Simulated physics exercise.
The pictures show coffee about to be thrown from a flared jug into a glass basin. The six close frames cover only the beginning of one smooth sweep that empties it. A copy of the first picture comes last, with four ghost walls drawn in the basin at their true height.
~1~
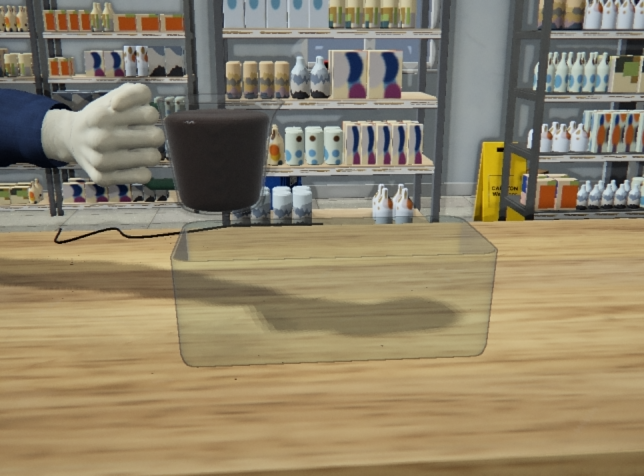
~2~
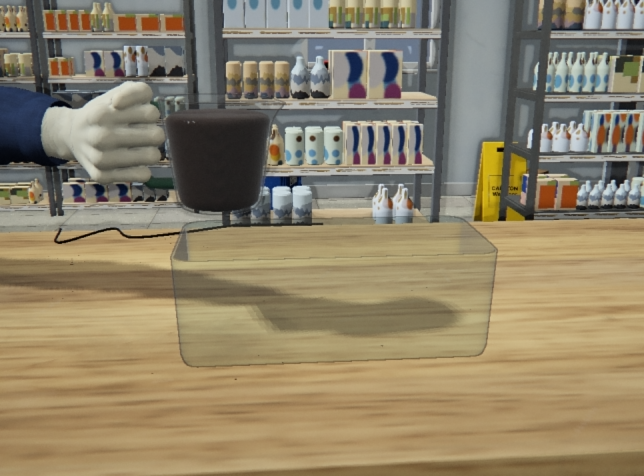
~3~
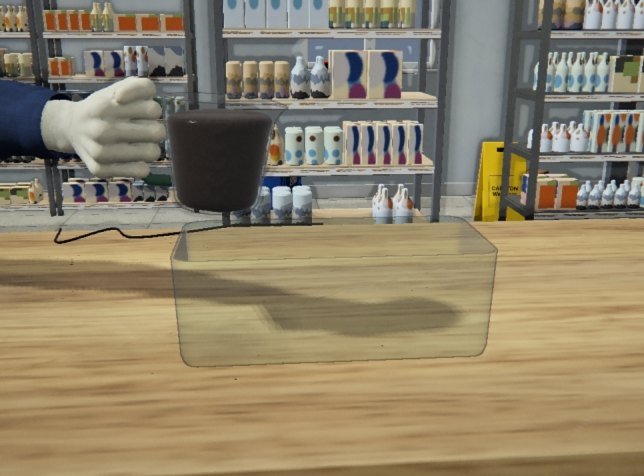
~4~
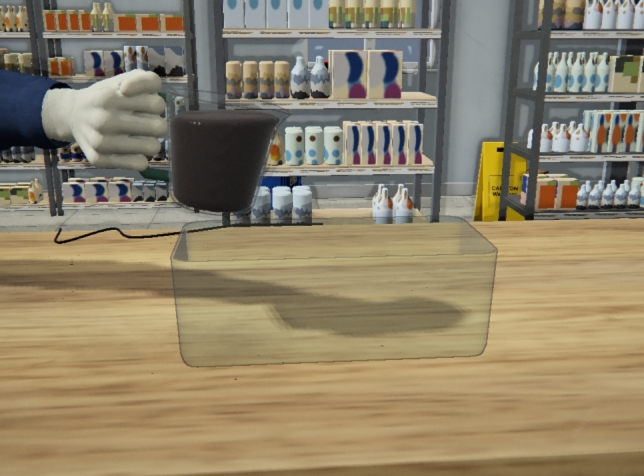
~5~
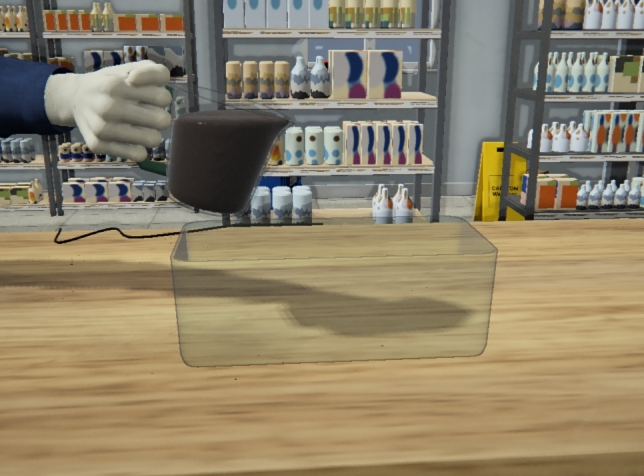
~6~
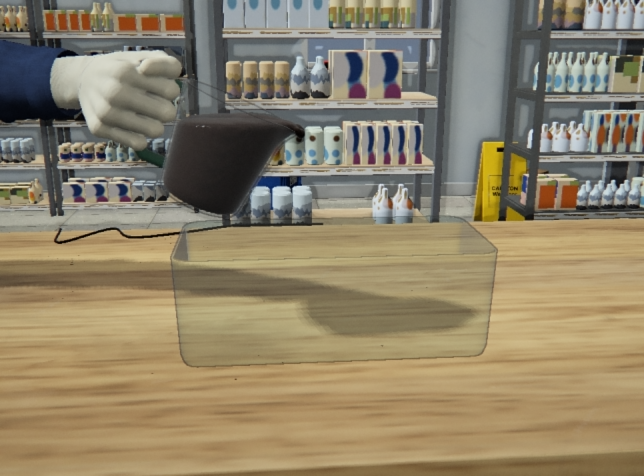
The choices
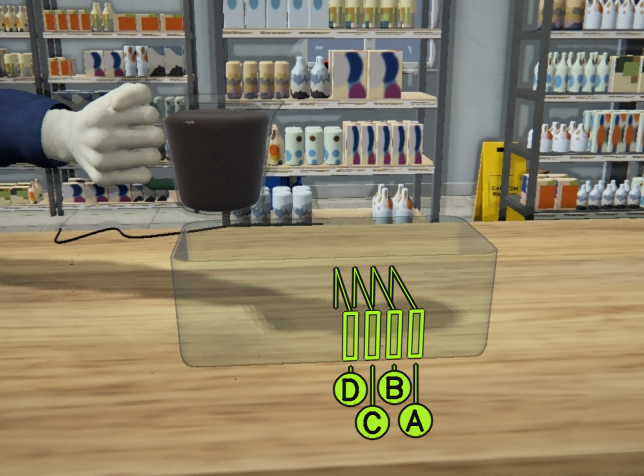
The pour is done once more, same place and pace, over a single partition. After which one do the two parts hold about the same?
The answer is slot D.
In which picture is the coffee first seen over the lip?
Picture 6.
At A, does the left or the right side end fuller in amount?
More ends on the left.
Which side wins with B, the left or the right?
The left one.
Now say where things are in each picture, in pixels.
Upright, lip at (283, 101); basin from (181, 364) to (485, 352); nothing has left yet.
Upright, lip at (284, 102); nothing has left yet.
Tipped about 4°, lip at (286, 106); nothing has left yet.
Tipped about 9°, lip at (290, 113); nothing has left yet.
Tipped about 16°, lip at (294, 122); nothing has left yet.
Tipped about 25°, lip at (298, 133); coffee is over the lip, down to (298, 133).
On the marked copy, A at (415, 364); B at (394, 365); C at (372, 366); D at (350, 367).
If A is chosen, about 96 % ends left of the wall and 3 % right of it.
If B is chosen, about 96 % ends left of the wall and 3 % right of it.
If C is chosen, about 86 % ends left of the wall and 14 % right of it.
If D is chosen, about 47 % ends left of the wall and 53 % right of it.
